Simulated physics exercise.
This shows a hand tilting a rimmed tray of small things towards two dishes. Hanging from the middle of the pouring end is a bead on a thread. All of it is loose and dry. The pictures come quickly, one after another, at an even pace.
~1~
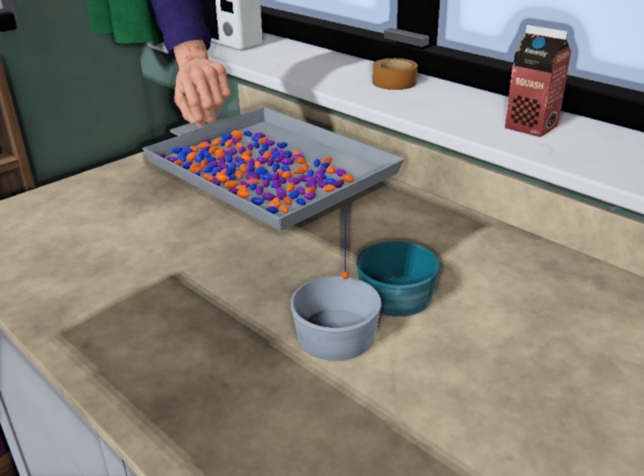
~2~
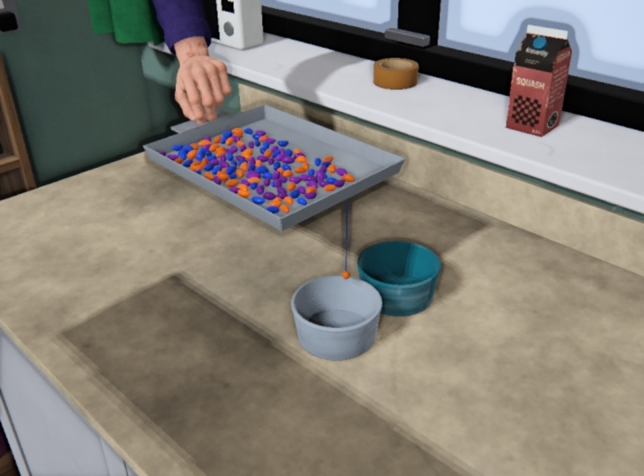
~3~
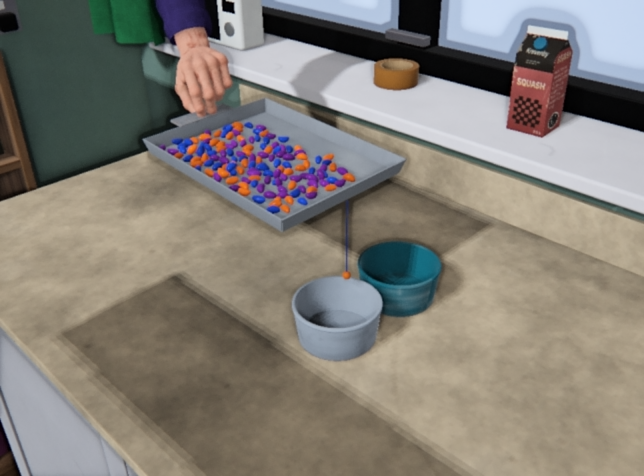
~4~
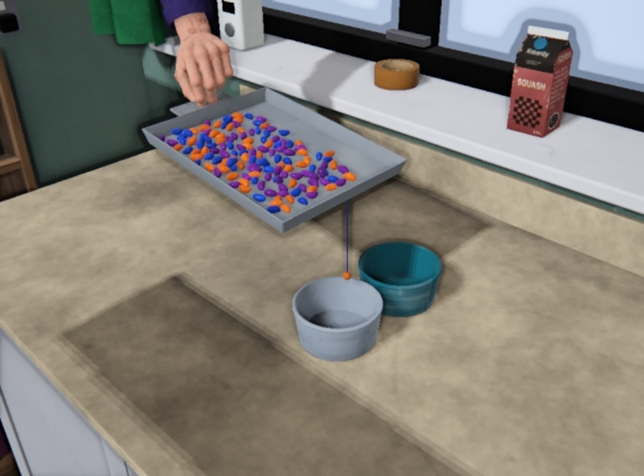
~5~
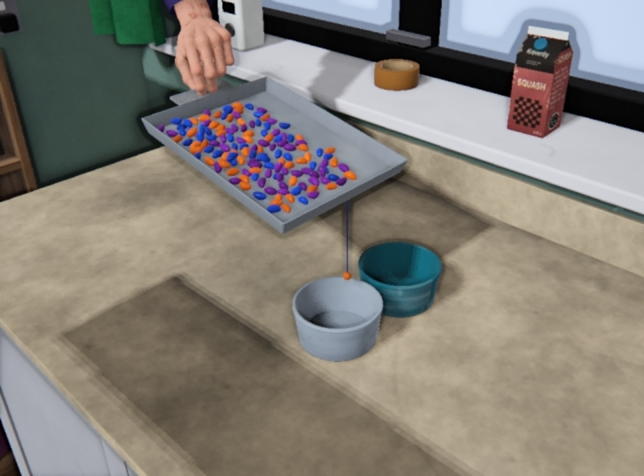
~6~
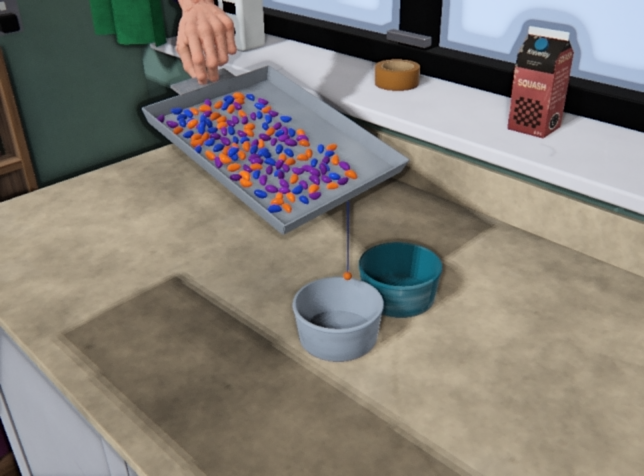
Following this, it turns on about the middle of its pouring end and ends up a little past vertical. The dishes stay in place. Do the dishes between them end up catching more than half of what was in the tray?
No.
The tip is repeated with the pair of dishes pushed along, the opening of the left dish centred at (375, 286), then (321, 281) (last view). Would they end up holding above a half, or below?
At place one a lesser share; at place two a lesser share.
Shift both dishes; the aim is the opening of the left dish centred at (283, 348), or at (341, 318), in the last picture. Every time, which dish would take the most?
First try: The right-side dish; second try: The left-side dish.
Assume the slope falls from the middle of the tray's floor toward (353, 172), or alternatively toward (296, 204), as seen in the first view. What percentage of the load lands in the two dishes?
Lab note: Try one about 90 %, try two about 40 %.
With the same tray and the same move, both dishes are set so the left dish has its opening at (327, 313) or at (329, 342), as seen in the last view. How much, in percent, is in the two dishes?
It would be near 50 per cent first and near 80 per cent second.
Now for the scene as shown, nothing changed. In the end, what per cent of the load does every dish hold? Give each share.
I'd say the left dish holds some 30 % and the right dish some 0 %.
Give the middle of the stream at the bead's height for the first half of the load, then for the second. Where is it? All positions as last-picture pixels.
Near (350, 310) and later near (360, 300).
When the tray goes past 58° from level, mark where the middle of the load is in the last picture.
Centre estimate: (309, 169).
Just after the last frame, tray tipped steeply; every one on the tray.
A moment on, tray tipped right over; roughly two thirds on the tray; just a few in the left dish; about a tenth outside both; roughly a quarter in the air.
Further on, tray tipped past a quarter turn; roughly a quarter in the left dish; just a few in the right dish; roughly two thirds outside both.
When it is over, tray tipped past a quarter turn; roughly a quarter in the left dish; just a few in the right dish; roughly two thirds outside both.
